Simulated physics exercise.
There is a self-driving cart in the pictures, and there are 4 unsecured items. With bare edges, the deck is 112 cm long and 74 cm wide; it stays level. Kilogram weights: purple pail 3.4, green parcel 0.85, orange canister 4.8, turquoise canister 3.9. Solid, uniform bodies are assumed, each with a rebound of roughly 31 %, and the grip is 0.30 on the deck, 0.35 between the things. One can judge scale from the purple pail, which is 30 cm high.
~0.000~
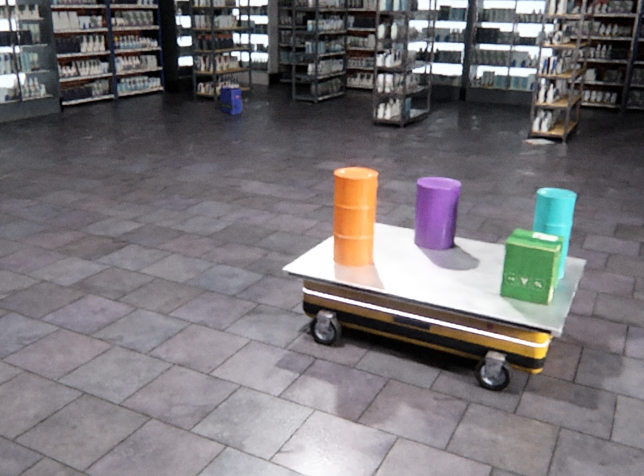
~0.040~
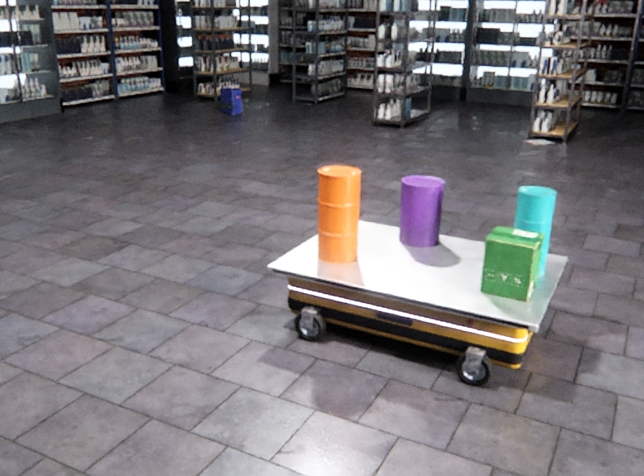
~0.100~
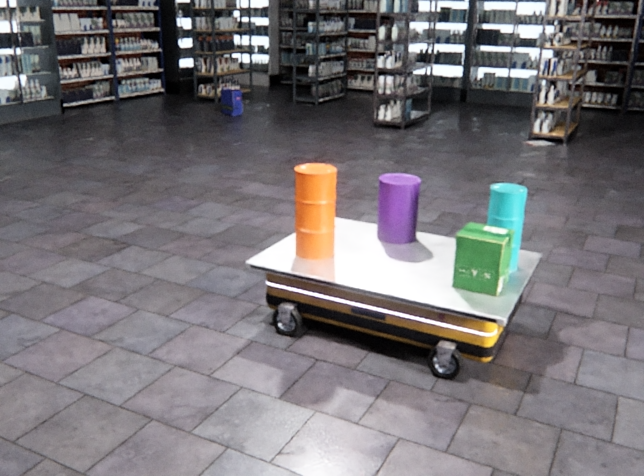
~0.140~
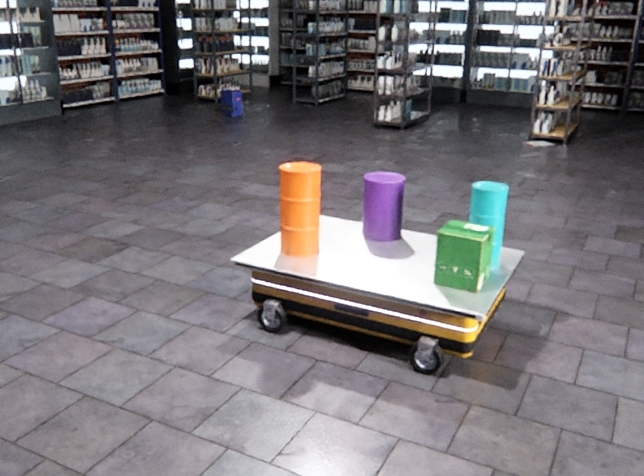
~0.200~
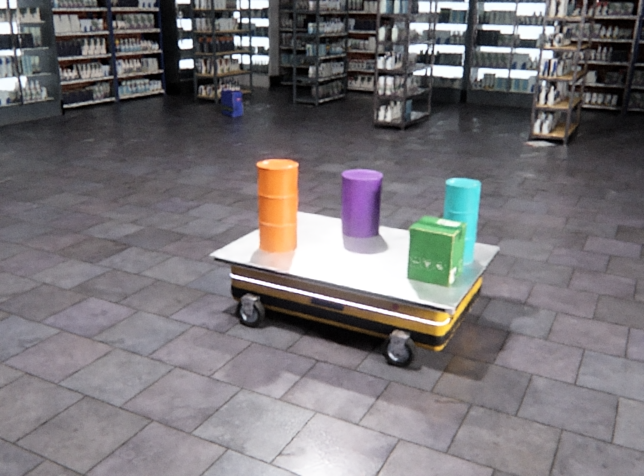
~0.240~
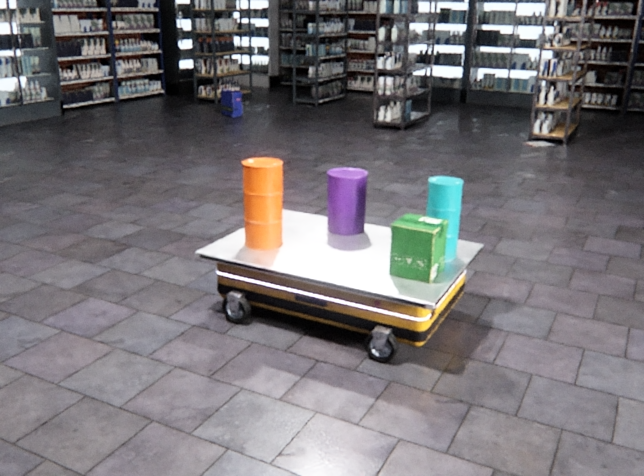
Self-driving cart carrying an orange canister, purple pail, green parcel and turquoise canister rolling steadily left across a grey tiled floor.
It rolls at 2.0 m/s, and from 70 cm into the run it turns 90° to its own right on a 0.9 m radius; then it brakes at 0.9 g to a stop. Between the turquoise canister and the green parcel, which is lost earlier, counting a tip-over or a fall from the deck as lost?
I would say the second of the pair.
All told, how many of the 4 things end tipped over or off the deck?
3.
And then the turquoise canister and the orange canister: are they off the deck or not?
Once it settles, the turquoise canister keeps within bounds; as for the orange canister, it has gone out of bounds.
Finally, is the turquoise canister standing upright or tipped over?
In the last frame the turquoise canister remains up.
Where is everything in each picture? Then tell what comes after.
In the first picture, cart 0 cm along; turquoise canister (551, 234); green parcel (532, 266).
In the second picture, cart 8 cm along; purple pail (421, 211); orange canister (339, 215).
In the third picture, cart 20 cm along; purple pail (398, 209); orange canister (315, 212).
In the fourth picture, cart 28 cm along; purple pail (383, 207); orange canister (300, 210).
In the fifth picture, cart 40 cm along; purple pail (361, 203); orange canister (278, 206).
In the sixth picture, cart 48 cm along; turquoise canister (443, 219); green parcel (418, 248).
By 0.84 s, cart 168 cm along, turned 53°; orange canister now off the deck; green parcel 14 cm from its spot near (212, 193); turquoise canister 5 cm from its spot near (273, 179).
By 1.24 s, cart 248 cm along, turned 90°; purple pail and green parcel now off the deck; turquoise canister 25 cm from its spot near (267, 151).
When it is over (2.2 s), off the deck, purple pail, green parcel and orange canister; not toppled but over 10 cm from the start, turquoise canister. End places, in pixels of the last picture, turquoise canister near (295, 135), green parcel near (163, 190). Turquoise canister was never lost; green parcel went at 1.04 s.
